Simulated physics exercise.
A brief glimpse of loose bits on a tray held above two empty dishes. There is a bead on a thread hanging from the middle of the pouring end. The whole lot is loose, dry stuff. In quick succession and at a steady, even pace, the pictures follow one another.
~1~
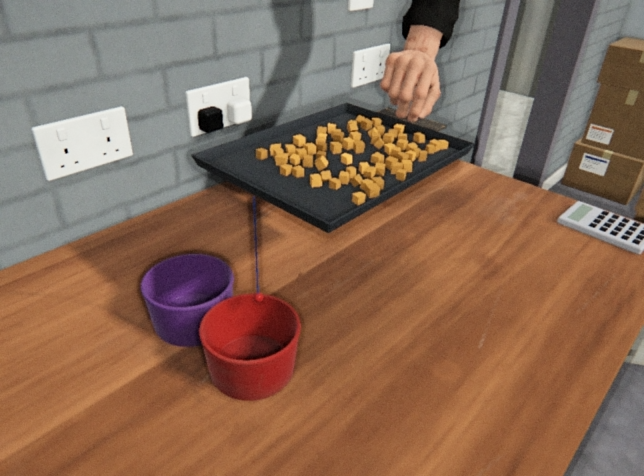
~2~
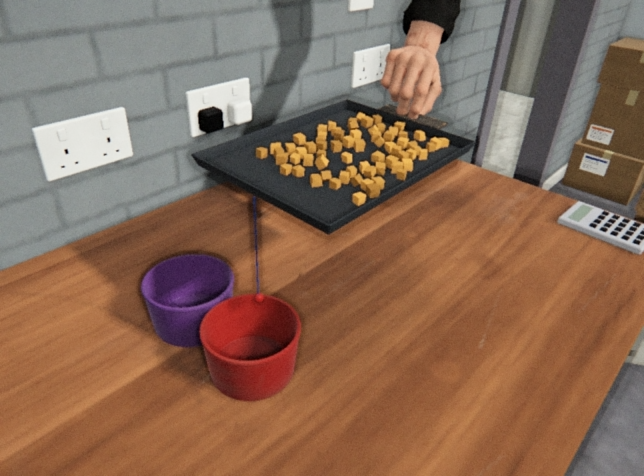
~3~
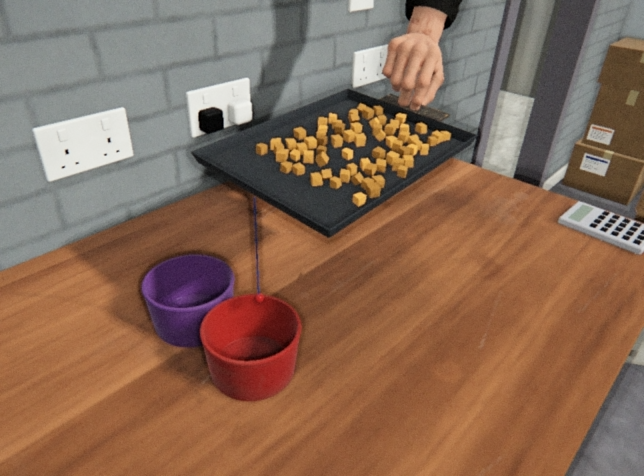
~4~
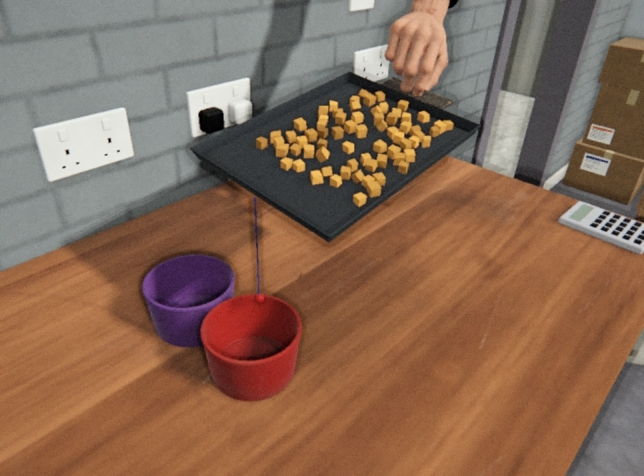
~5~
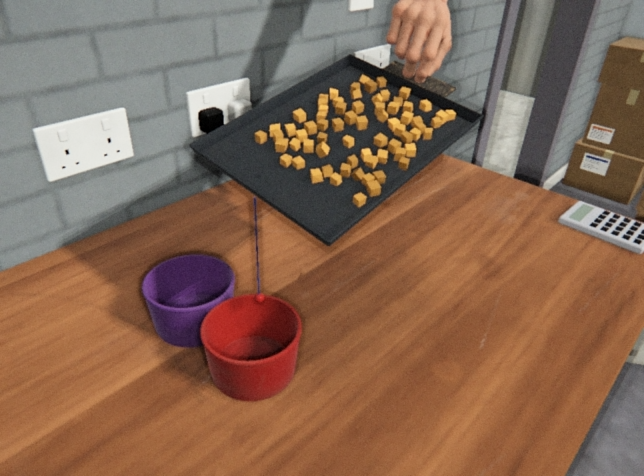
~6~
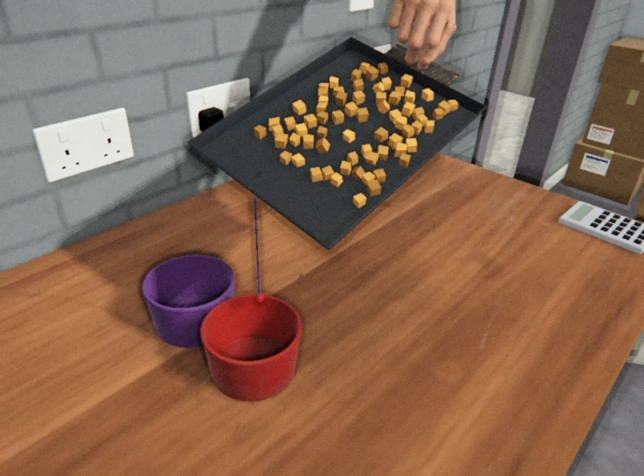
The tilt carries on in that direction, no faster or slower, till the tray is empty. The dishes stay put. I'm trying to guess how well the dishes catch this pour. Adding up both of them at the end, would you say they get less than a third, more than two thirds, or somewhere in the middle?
The share caught will be small, beneath a third of the load.
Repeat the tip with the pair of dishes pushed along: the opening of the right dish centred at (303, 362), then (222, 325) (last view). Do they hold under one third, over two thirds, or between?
In order: Over two thirds, then under a third.
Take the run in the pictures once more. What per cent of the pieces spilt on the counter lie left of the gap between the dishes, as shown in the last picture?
Left portion: Around 10 %.
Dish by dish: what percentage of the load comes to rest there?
Left dish: 0; right dish: 10 percent.
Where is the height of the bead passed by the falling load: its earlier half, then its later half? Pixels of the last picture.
At about (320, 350), then at (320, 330).
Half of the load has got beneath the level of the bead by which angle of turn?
Roughly 80 degrees.
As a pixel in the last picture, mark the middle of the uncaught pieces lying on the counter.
Centre: Close to (333, 419).
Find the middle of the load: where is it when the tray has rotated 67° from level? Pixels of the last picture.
Around (329, 242).
Shortly afterwards, tray tipped steeply; near two thirds on the tray; a little outside both; near a third in the air.
Next, tray tipped past a quarter turn; a little in the right dish; all but a few outside both; only a few in the air.
Some moments later, tray tipped past a quarter turn; a little in the right dish; all but a few outside both.
In the end, tray tipped past a quarter turn; a little in the right dish; none at all in the left dish; all but a few outside both.
